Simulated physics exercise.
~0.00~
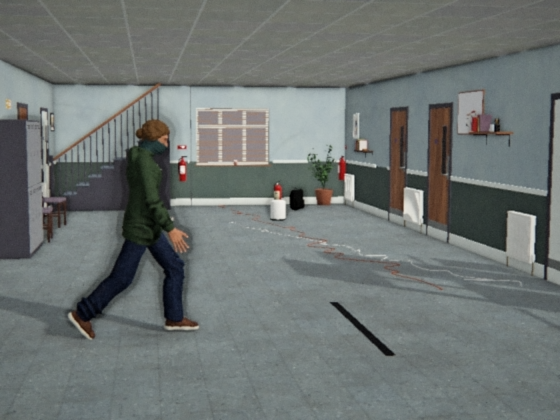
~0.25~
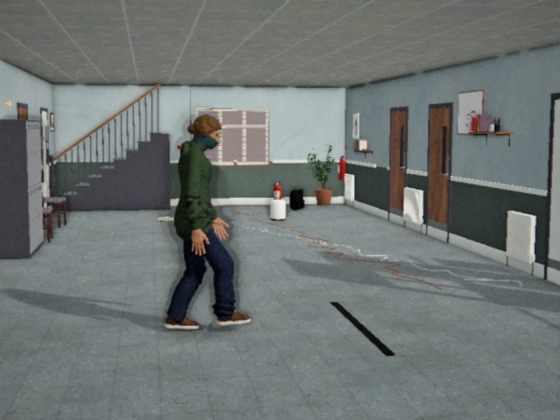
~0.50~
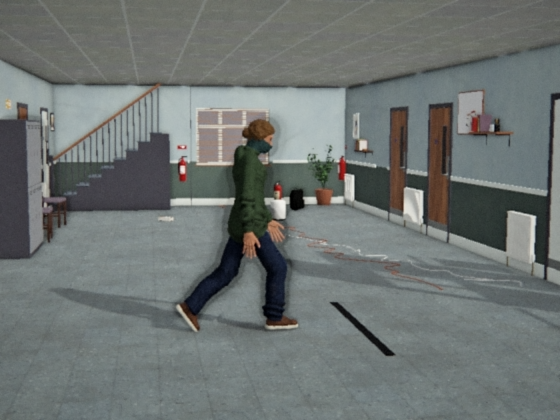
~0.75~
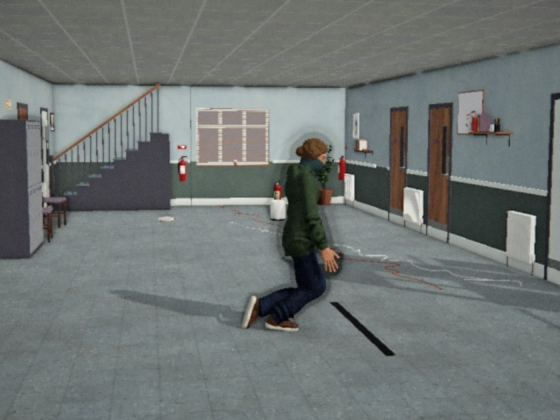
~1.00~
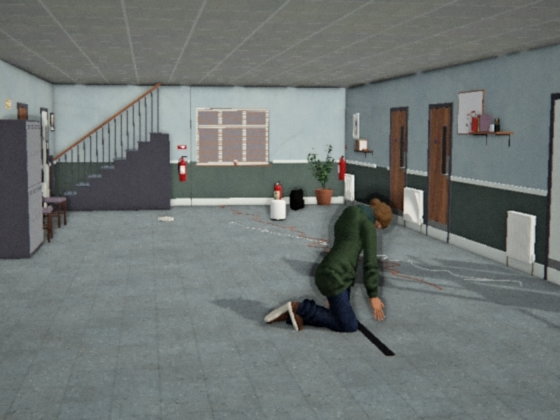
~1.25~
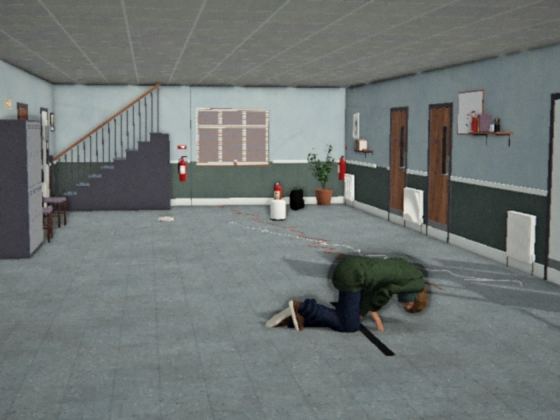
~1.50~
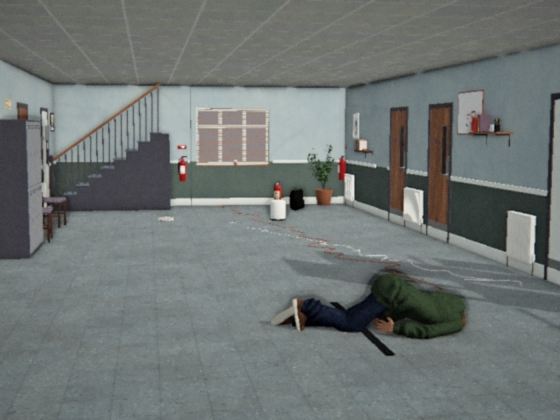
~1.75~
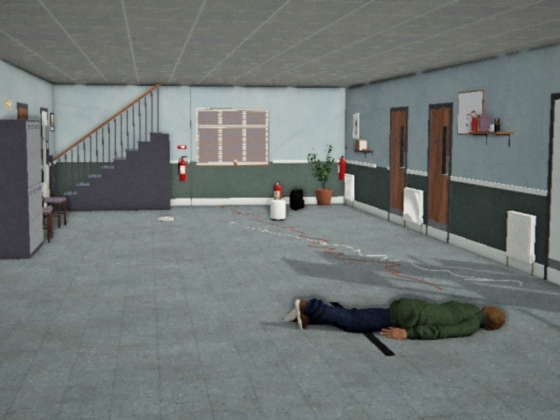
In a hallway with a staircase and wooden doors, a person in a green jacket walked right toward a black strip on the floor, sank to their knees, pitched forward and ended lying face down, hips, chest and head beyond the strip.
